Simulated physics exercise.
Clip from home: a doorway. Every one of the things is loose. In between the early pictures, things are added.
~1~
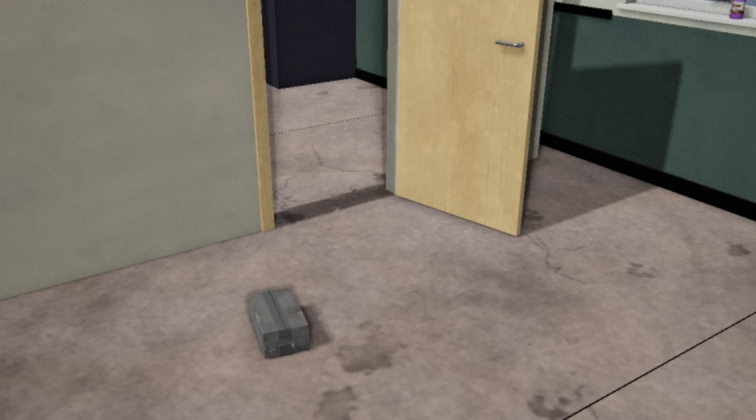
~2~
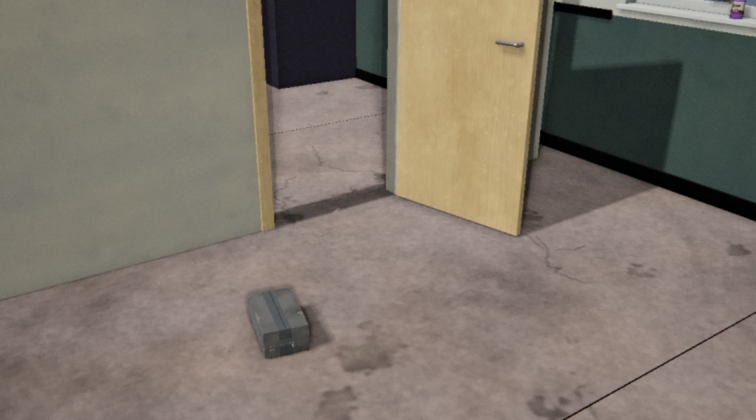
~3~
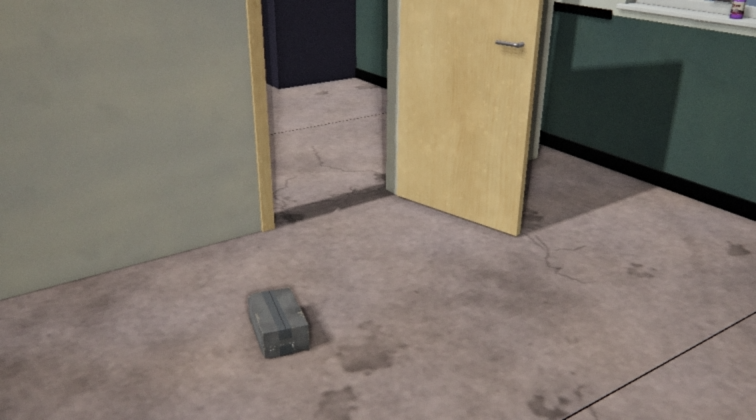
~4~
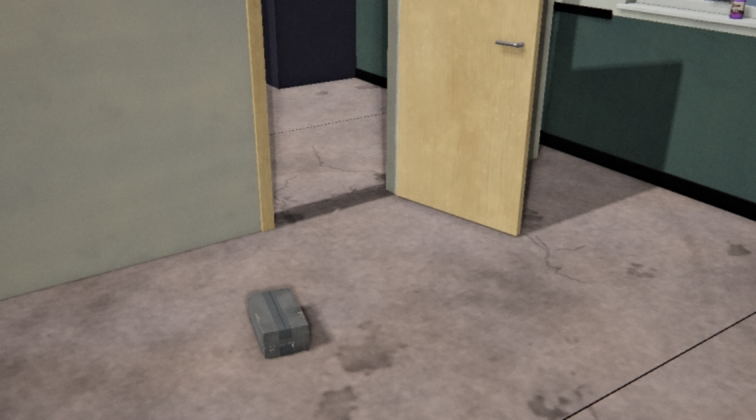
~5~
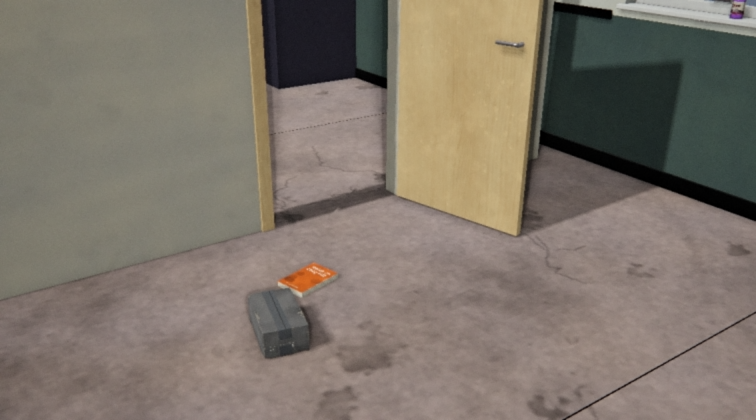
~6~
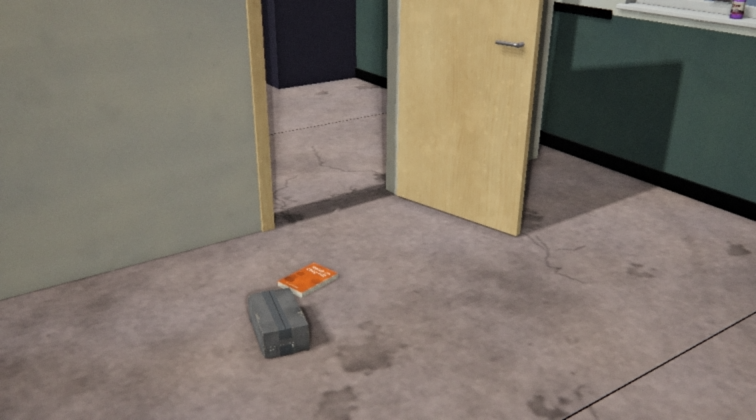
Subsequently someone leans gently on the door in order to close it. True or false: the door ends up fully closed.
True.
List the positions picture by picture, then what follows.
In the first frame, door wide open and still; grey box (278, 322).
In the second frame, door wide open and still; grey box (278, 322).
In the third frame, door wide open and still; grey box (278, 322).
In the fourth frame, door wide open and still; grey box (278, 322).
In the fifth frame, door wide open and still; grey box (278, 322).
In the sixth frame, door wide open and still; orange book (308, 280); grey box (278, 322).
Then, 0.80 s later than the last frame, door 81° open.
Then, 1.30 s later than the last frame, door 49° open.
Then, 1.80 s later than the last frame, door 13° open.
When it is over, door 0° open; both as before. End places, in pixels of the last picture, orange book near (308, 280).
